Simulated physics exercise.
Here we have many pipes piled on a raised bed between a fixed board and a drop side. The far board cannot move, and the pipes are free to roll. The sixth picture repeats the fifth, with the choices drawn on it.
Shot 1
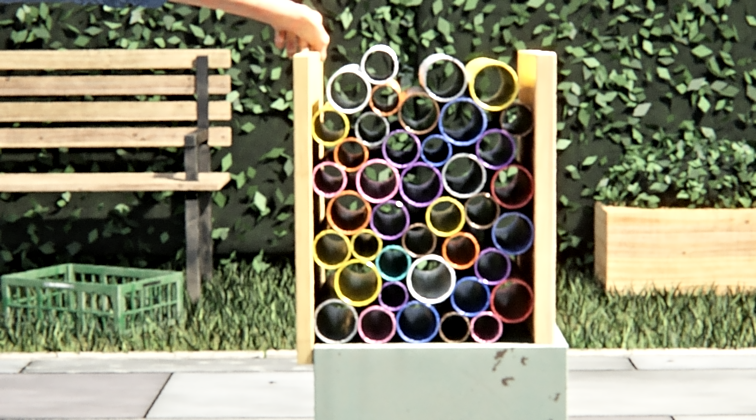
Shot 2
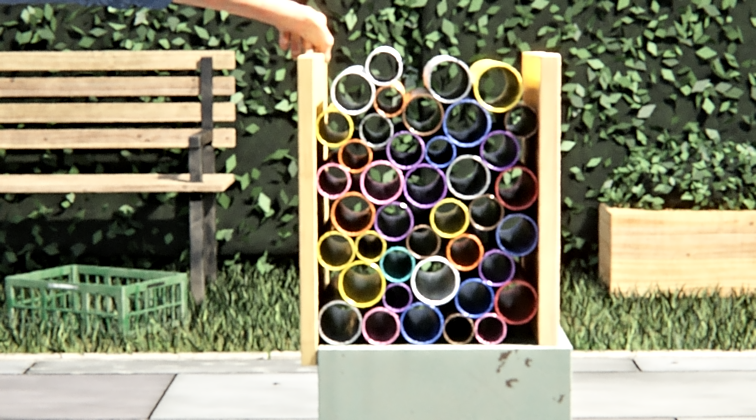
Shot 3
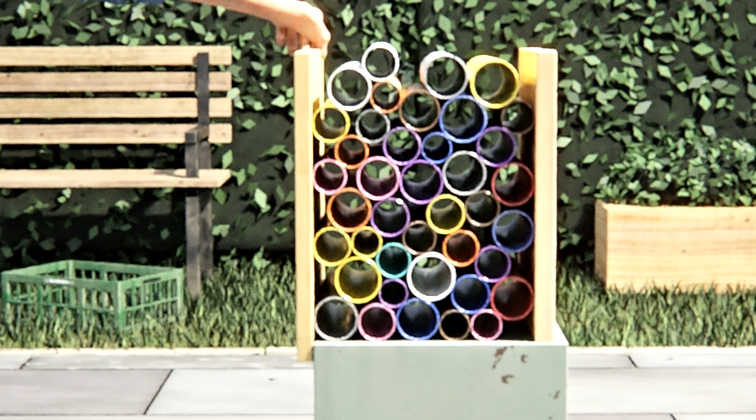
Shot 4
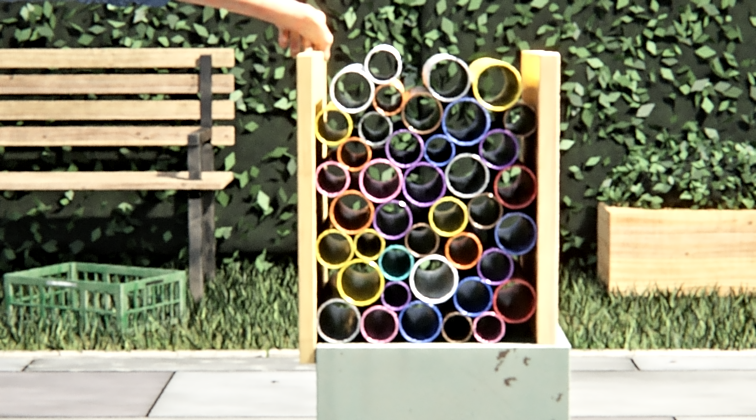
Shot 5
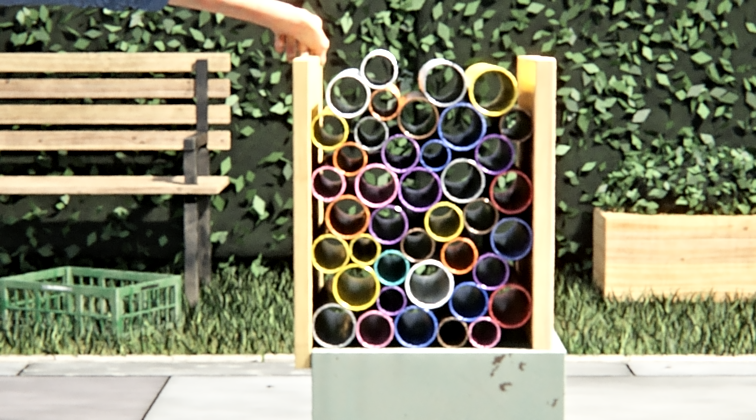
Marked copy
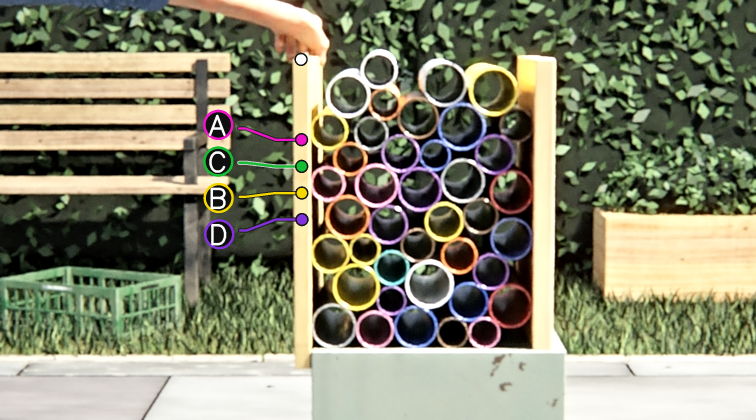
At the start, a hand rests on top of the left wooden board beside a stack of colourful round pipes, with a bench, a green crate and a planter around it. The view jitters slightly, while the pipes stay in place and the hand keeps its position through the end.
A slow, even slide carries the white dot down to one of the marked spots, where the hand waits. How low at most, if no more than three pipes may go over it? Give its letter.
Mark B is as low as it can go.
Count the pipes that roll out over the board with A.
At A the number is none.
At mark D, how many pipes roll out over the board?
It comes to seven.
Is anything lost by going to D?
At D: Yes.
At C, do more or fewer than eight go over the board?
It loses fewer than eight.
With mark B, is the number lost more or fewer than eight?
At B, fewer than eight.
On the copy, A at (302, 140); B at (302, 193); C at (302, 166); D at (302, 220); the white dot at (301, 59).
On B. First, top of the board (310, 118).
Then, top of the board (310, 186).
Finally, top of the board (310, 192), three out over the board.
By contrast, A none out over the board; C none out over the board; D more than three out over the board.
